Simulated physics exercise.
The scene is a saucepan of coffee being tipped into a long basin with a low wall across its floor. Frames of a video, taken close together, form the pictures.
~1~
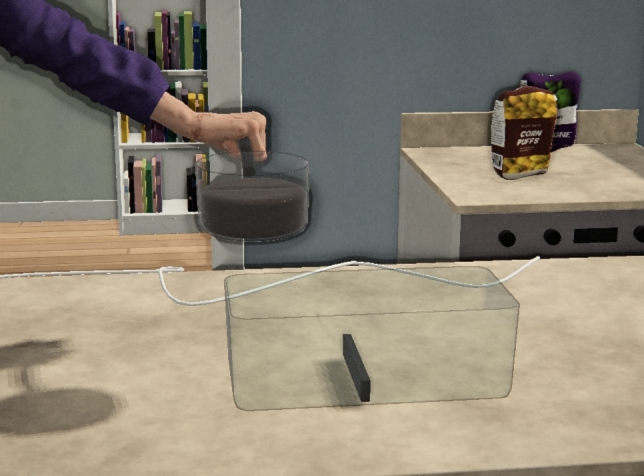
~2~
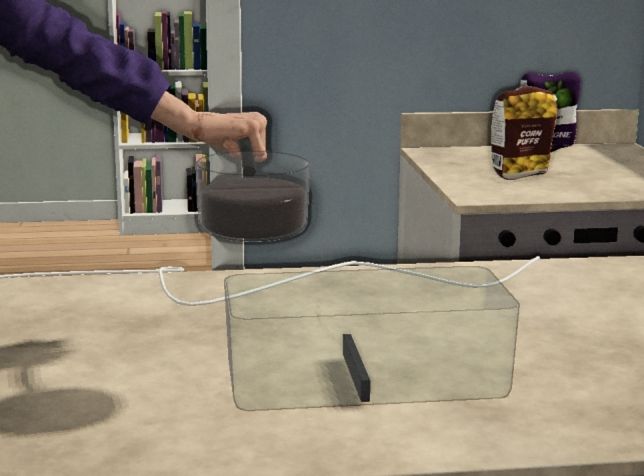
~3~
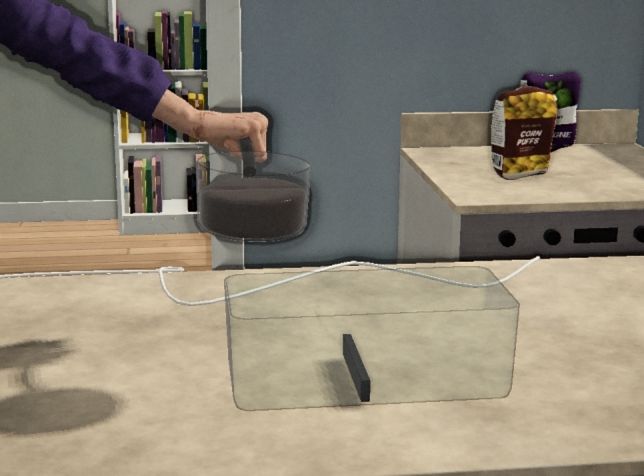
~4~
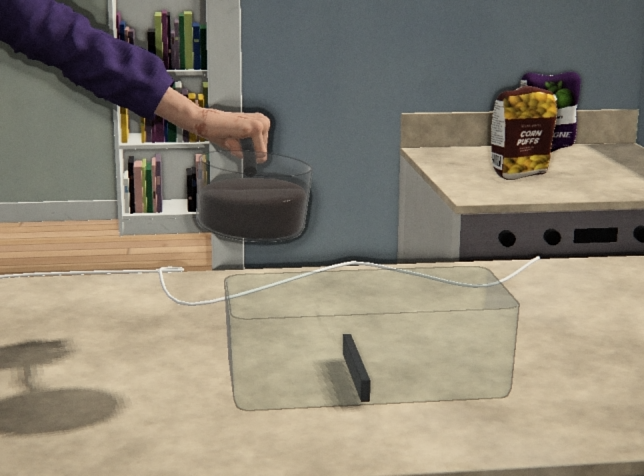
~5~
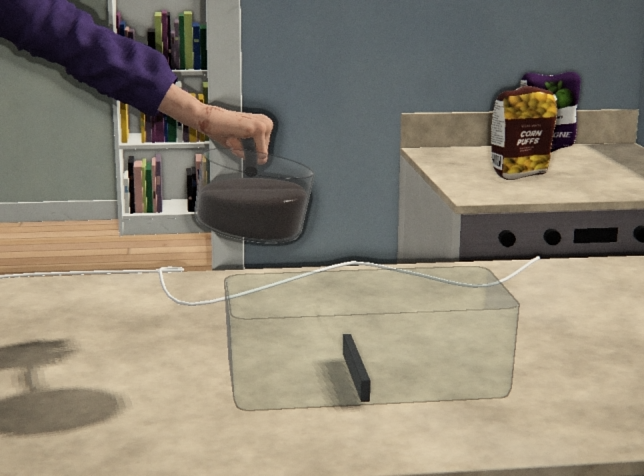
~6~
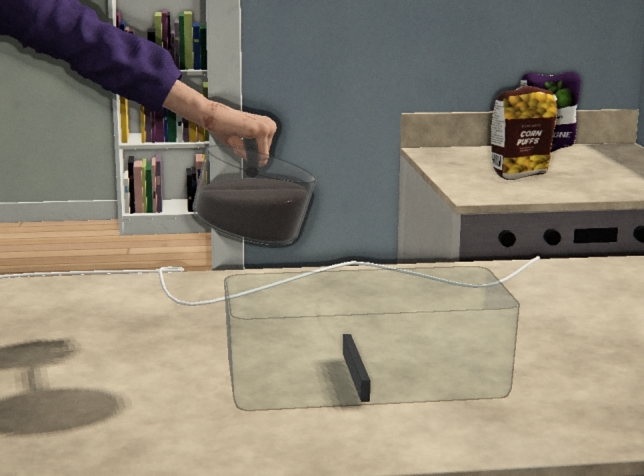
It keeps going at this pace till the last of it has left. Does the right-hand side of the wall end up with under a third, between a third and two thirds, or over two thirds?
Sits mid-range.
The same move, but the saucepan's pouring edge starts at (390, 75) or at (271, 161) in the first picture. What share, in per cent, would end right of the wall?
90 %, 10 %.
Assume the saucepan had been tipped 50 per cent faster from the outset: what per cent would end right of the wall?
Close to 45 out of every hundred.
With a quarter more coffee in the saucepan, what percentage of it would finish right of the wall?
About 60 parts in a hundred, give or take.
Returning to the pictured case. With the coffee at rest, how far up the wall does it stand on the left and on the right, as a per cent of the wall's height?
Left 40 %, right 40 %.
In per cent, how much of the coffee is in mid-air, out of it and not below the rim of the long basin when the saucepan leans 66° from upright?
Roughly 20 percent.
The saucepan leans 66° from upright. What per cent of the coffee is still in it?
75 %.
A moment on, the saucepan is tipped part way and 73 per cent is still to pour, 4 is left of the wall and 1 right of it.
Next, the saucepan is tipped on its side and 20 per cent is still to pour, 20 is left of the wall and 47 right of it.
Then the saucepan is tipped right over and 2 per cent is still to pour, 44 is left of the wall and 51 right of it.
Later the saucepan is tipped right over and 0 per cent is still to pour, 47 is left of the wall and 52 right of it.
At rest 47 per cent lies left of the wall, 52 right of it and 1 outside.
